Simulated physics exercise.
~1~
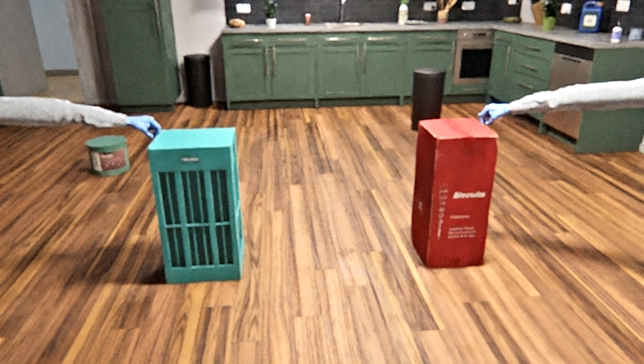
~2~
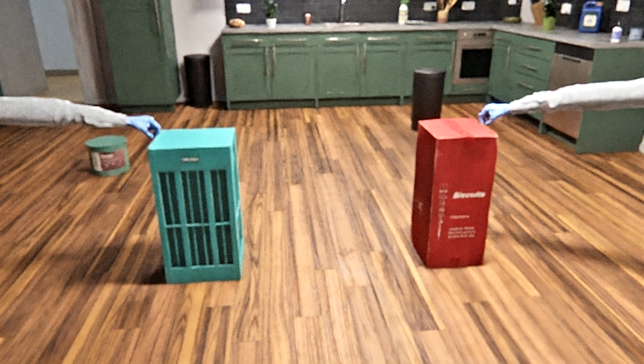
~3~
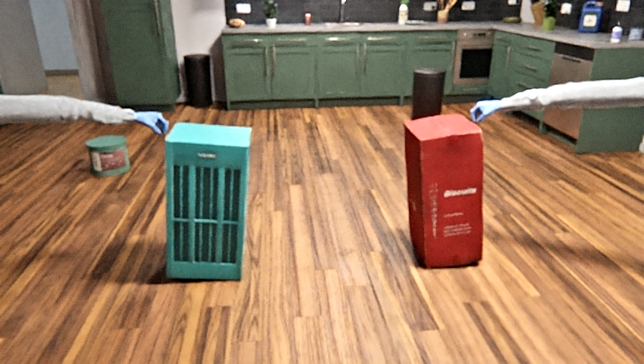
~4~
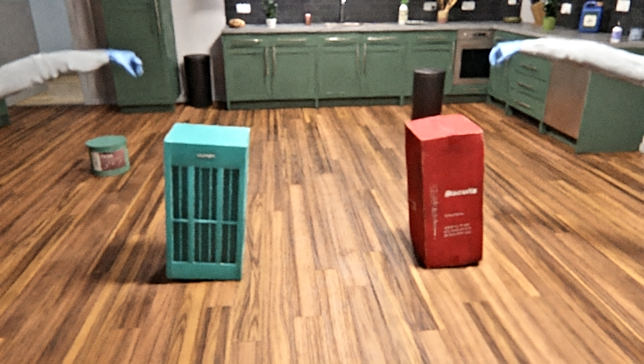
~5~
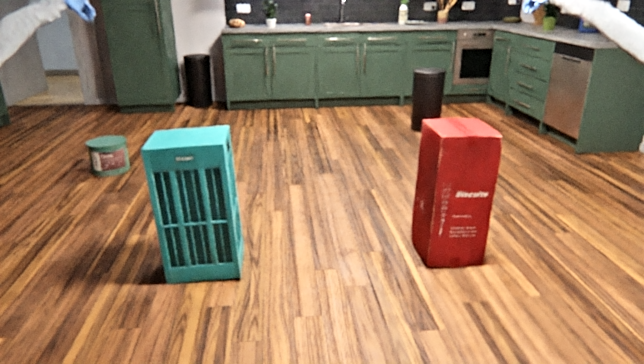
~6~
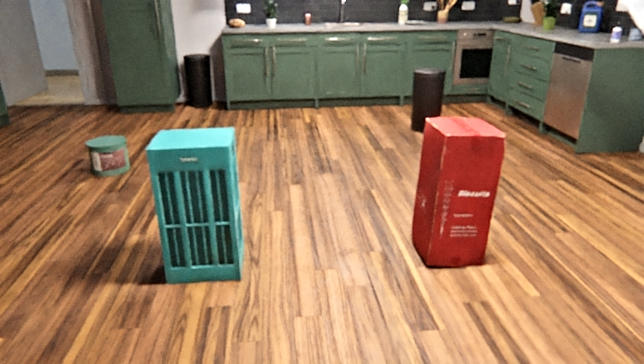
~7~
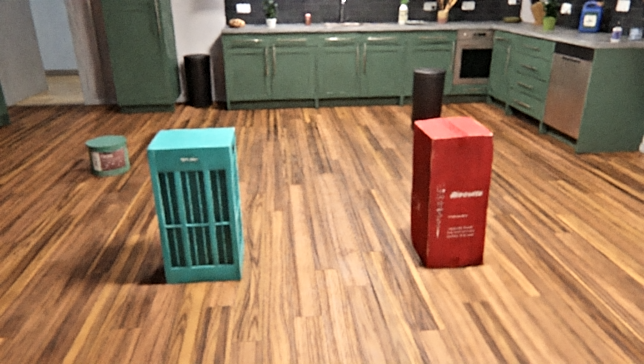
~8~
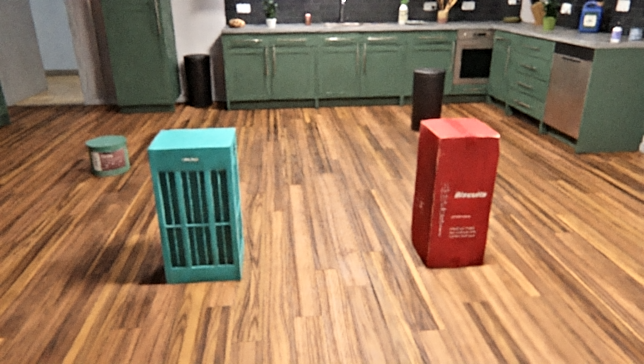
A turquoise crate on the left and a red parcel on the right stand upright on a striped wooden floor, each with a gloved hand at its top outer edge, in front of green kitchen cabinets. The two tilt slightly inward and back as the hands hold them. The hands then let go, lift away and leave the view on either side. Left alone, the crate and the parcel rock a little on their bases, the wobble shrinking. Both settle on their feet and end standing upright, still apart from each other.
